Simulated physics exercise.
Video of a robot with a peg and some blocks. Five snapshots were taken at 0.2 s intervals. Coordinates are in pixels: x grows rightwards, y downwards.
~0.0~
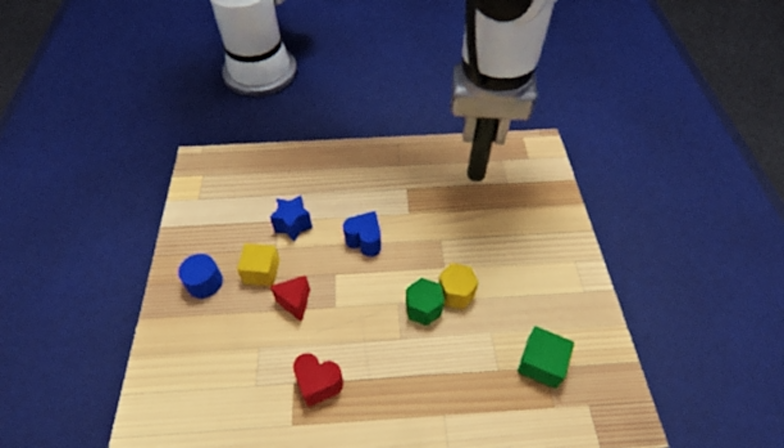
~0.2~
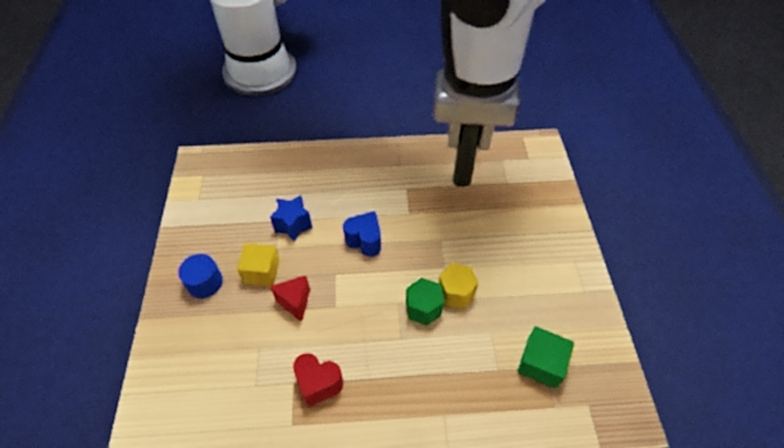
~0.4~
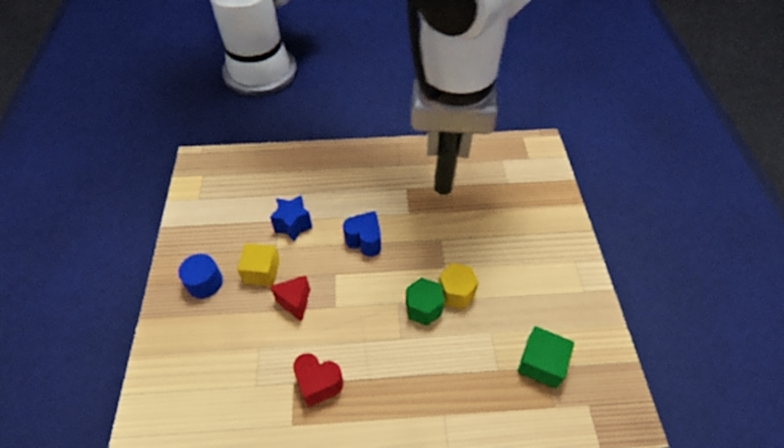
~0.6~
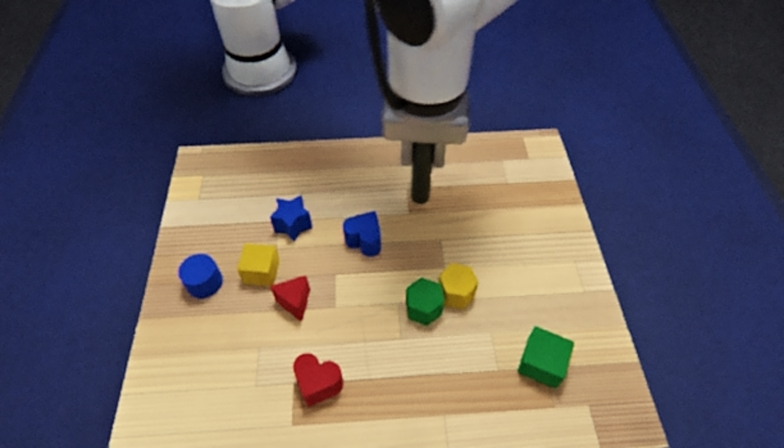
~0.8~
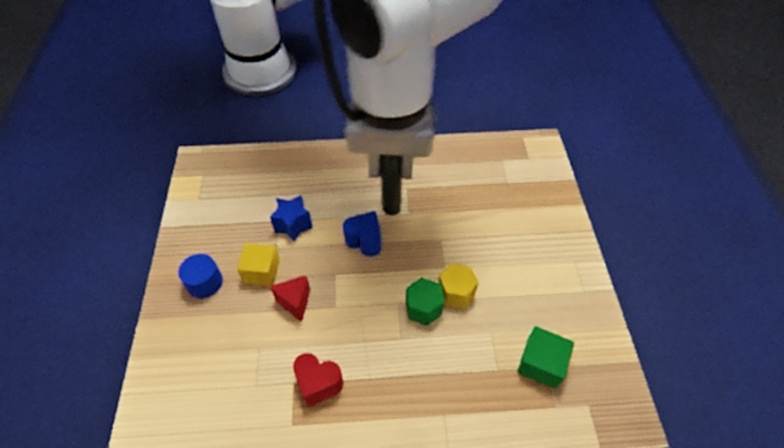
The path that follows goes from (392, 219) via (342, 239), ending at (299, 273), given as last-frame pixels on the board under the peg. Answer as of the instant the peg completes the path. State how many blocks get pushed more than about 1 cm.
The answer is a single block.
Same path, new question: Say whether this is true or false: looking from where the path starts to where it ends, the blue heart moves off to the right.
Verdict: False.
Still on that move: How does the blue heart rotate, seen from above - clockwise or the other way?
Viewed from the top, it goes anticlockwise.
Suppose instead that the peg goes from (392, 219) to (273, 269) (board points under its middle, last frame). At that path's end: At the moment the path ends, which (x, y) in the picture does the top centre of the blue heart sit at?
Its top middle is near (328, 254).
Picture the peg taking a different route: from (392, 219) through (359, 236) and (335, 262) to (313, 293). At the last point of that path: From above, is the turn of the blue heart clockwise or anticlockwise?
Counterclockwise from above.
The first path, step by step. One third of the way, peg at (357, 222); blue heart at (347, 237), turned 50° anticlockwise.
Two thirds of the way, peg at (324, 238); blue heart at (331, 255), turned 105° anticlockwise.
At the end, peg at (296, 263); red triangle not moved; blue heart at (328, 261), turned 125° anticlockwise.
